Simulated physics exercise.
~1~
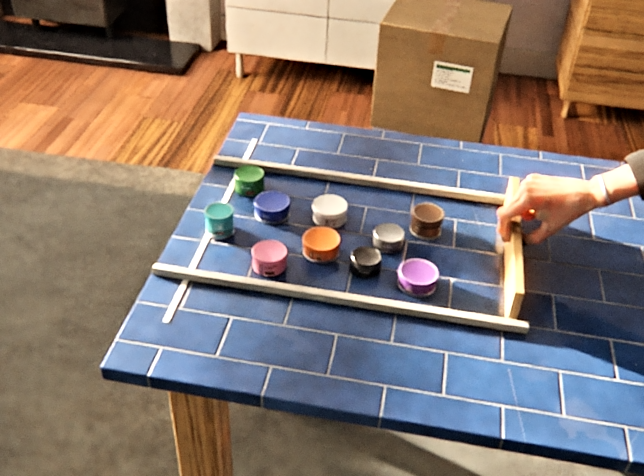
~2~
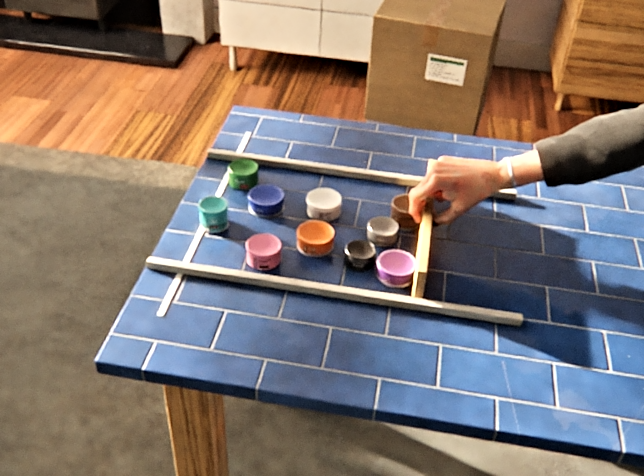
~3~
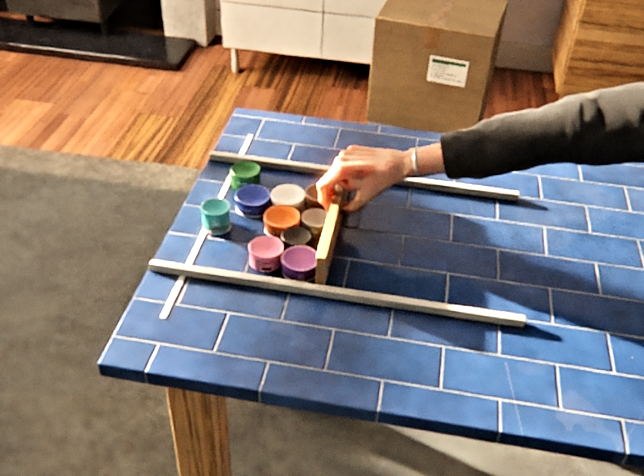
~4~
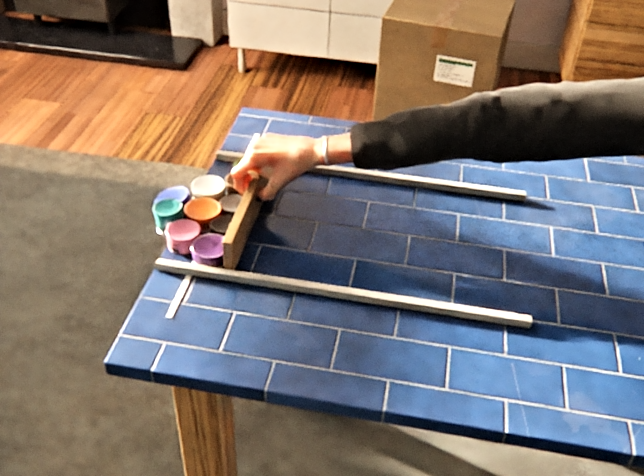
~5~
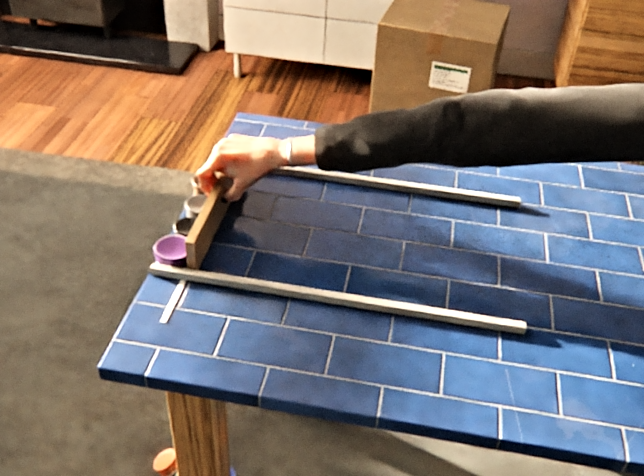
A hand slides a wooden board left across a blue table, pushing most small pots off.
